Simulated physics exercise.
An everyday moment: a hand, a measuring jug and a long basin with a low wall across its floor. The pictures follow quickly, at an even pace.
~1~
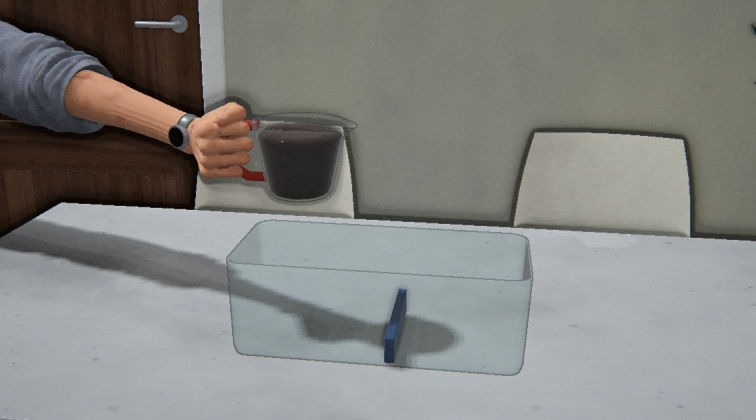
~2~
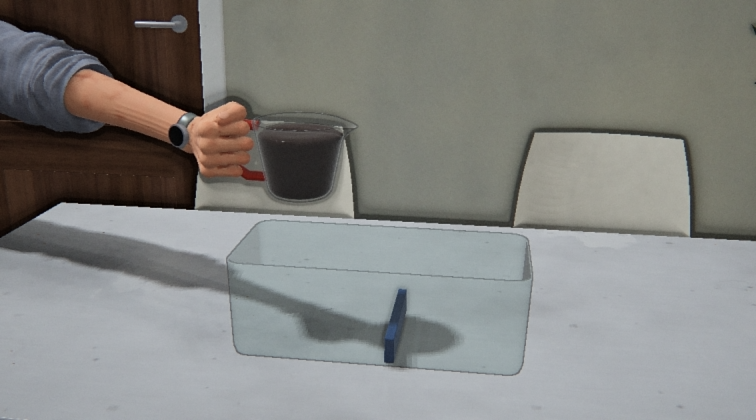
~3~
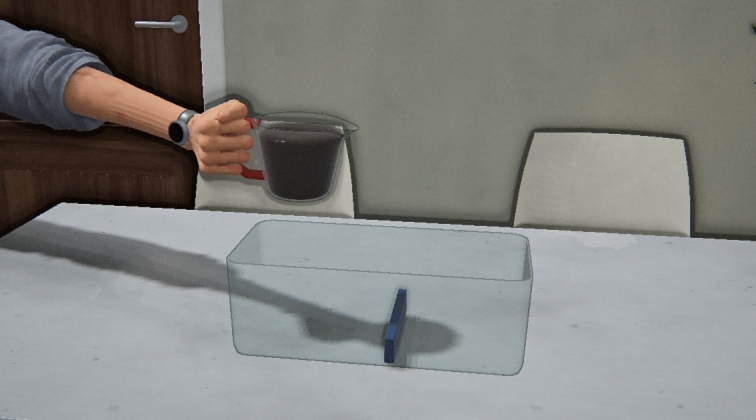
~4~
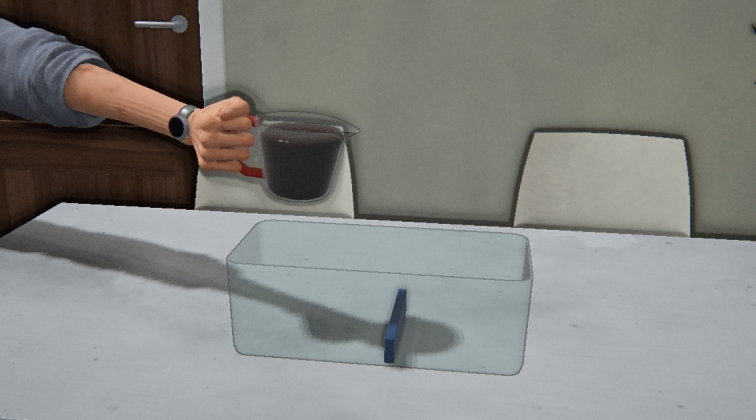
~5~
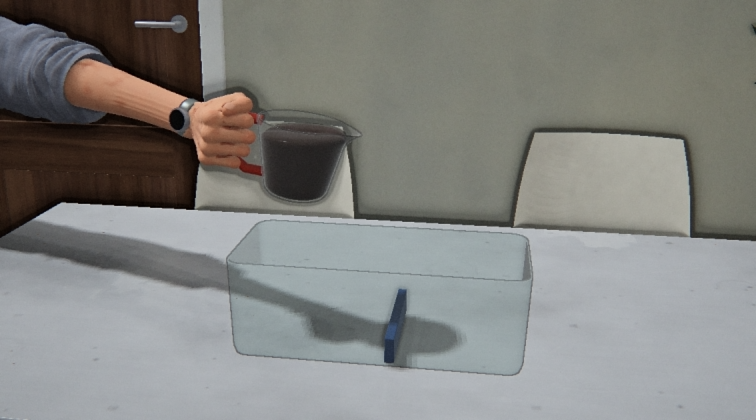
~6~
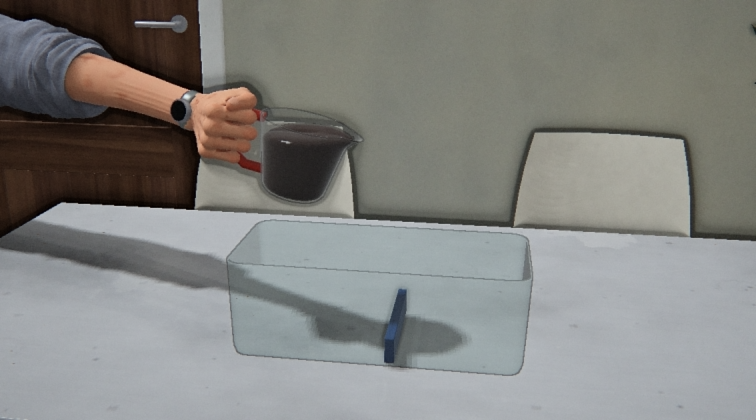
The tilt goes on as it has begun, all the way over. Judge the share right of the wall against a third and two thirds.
It comes to from a third to two thirds.
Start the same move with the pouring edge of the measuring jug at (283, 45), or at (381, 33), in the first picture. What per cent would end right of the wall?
The first gives 10 %, the second 85 %.
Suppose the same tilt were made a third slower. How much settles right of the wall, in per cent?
Some 60 per cent.
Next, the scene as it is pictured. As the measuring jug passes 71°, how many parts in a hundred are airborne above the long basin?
Roughly 20 in a hundred.
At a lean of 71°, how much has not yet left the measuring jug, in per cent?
Close to 60 per cent.
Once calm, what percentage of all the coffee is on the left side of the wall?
It comes to 50 per cent or so.
A moment on, the measuring jug is tipped part way and 59 per cent is still to pour, 3 is left of the wall and 16 right of it.
Next, the measuring jug is tipped right over and 6 per cent is still to pour, 38 is left of the wall and 50 right of it.
Then the measuring jug is tipped right over and 0 per cent is still to pour, 48 is left of the wall and 51 right of it.
Later the measuring jug is tipped right over and 0 per cent is still to pour, 48 is left of the wall and 51 right of it.
In the end 48 per cent lies left of the wall, 52 right of it and 1 outside.
